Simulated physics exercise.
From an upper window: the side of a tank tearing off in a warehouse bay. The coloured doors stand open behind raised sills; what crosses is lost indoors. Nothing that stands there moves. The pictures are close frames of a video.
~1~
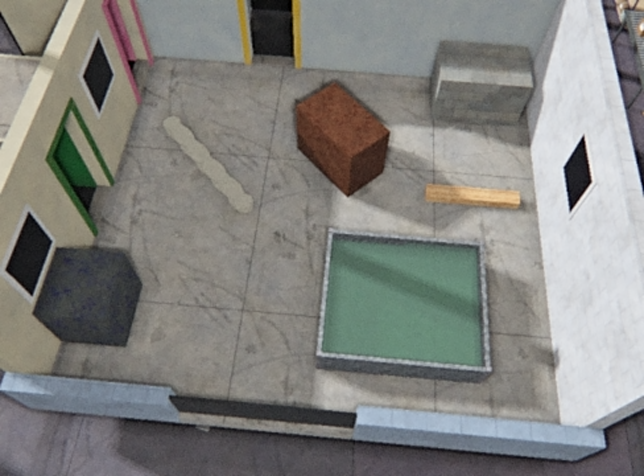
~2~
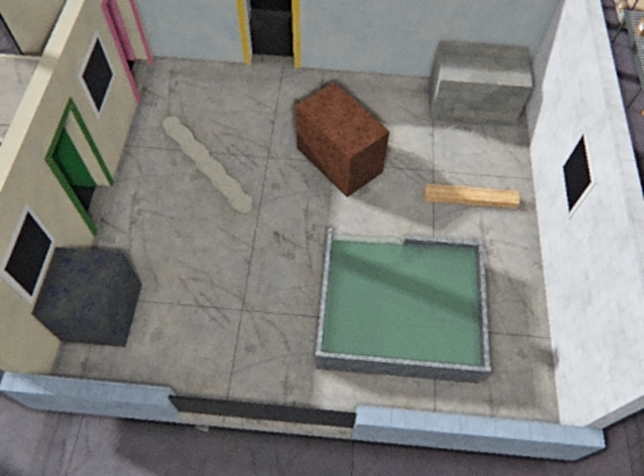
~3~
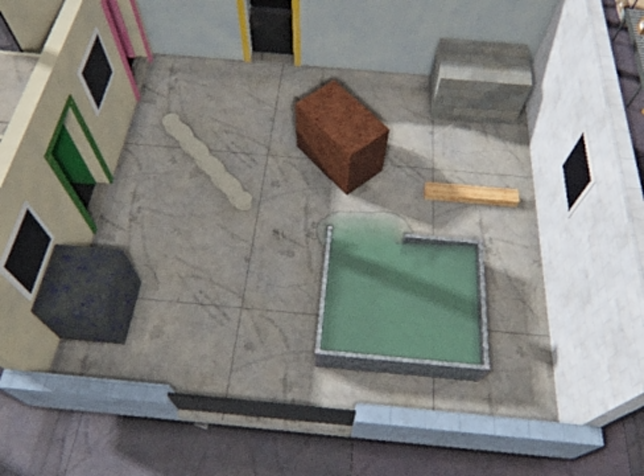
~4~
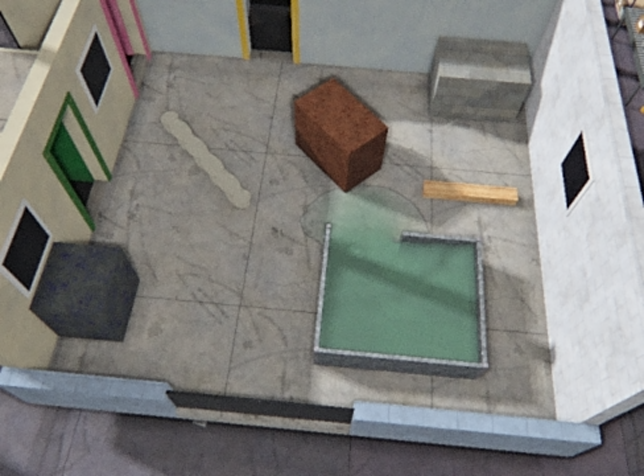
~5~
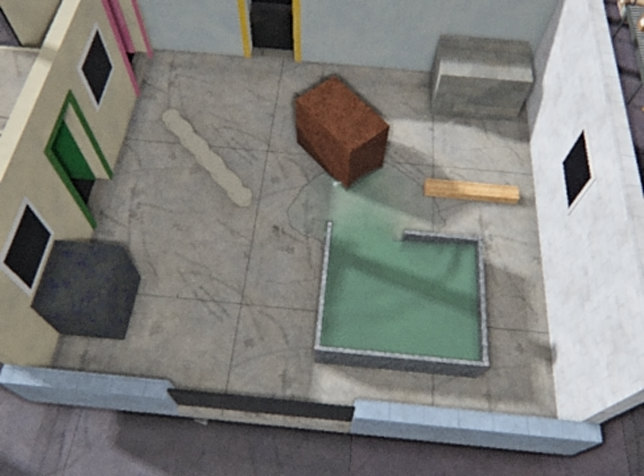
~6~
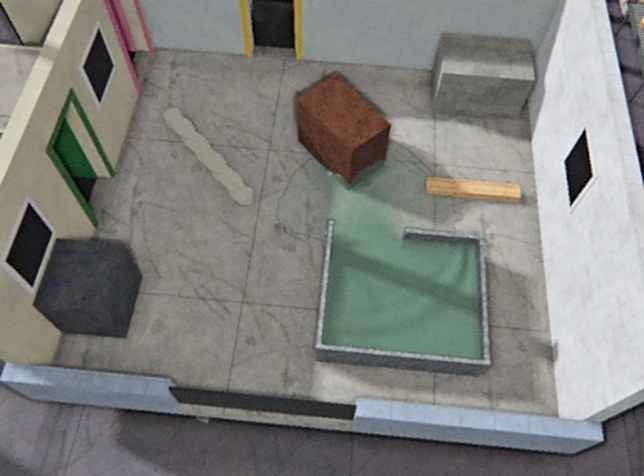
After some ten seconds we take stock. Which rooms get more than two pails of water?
The pink door admits no more than that; the yellow door lets in a lot; the green door admits no more than that.
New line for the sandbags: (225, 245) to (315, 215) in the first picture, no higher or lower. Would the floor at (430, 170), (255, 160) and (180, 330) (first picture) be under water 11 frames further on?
As listed: Covered, flooded, dry.
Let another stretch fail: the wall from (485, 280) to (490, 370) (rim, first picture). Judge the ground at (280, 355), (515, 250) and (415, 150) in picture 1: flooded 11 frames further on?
One after the other: Not flooded, covered, clear.
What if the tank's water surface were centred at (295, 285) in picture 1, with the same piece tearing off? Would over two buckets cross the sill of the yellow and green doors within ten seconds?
Then: The yellow door passes that mark; the green door is over.
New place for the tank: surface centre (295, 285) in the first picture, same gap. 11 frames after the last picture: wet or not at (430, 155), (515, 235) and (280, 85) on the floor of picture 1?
In turn: Not flooded, no water, wet.
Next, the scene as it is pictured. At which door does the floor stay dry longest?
Last comes the green-painted one.
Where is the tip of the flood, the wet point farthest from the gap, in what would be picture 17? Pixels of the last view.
Near (189, 89).
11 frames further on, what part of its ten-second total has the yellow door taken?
Some 0 per cent.
A moment on, water covers 15 % of the floor; the pink door not reached, the yellow door not reached, the green door not reached.
Next, water covers 30 % of the floor; the pink door not reached, the yellow door not reached, the green door not reached.
Then, water covers 40 % of the floor; the pink door wet at the sill, nothing in, the yellow door wet at the sill, nothing in, the green door not reached.
Later, water covers 60 % of the floor; the pink door under two buckets in, the yellow door under two buckets in, the green door wet at the sill, nothing in.
In the end, water covers 85 % of the floor; the pink door under two buckets in, the yellow door over two buckets in, the green door wet at the sill, nothing in.
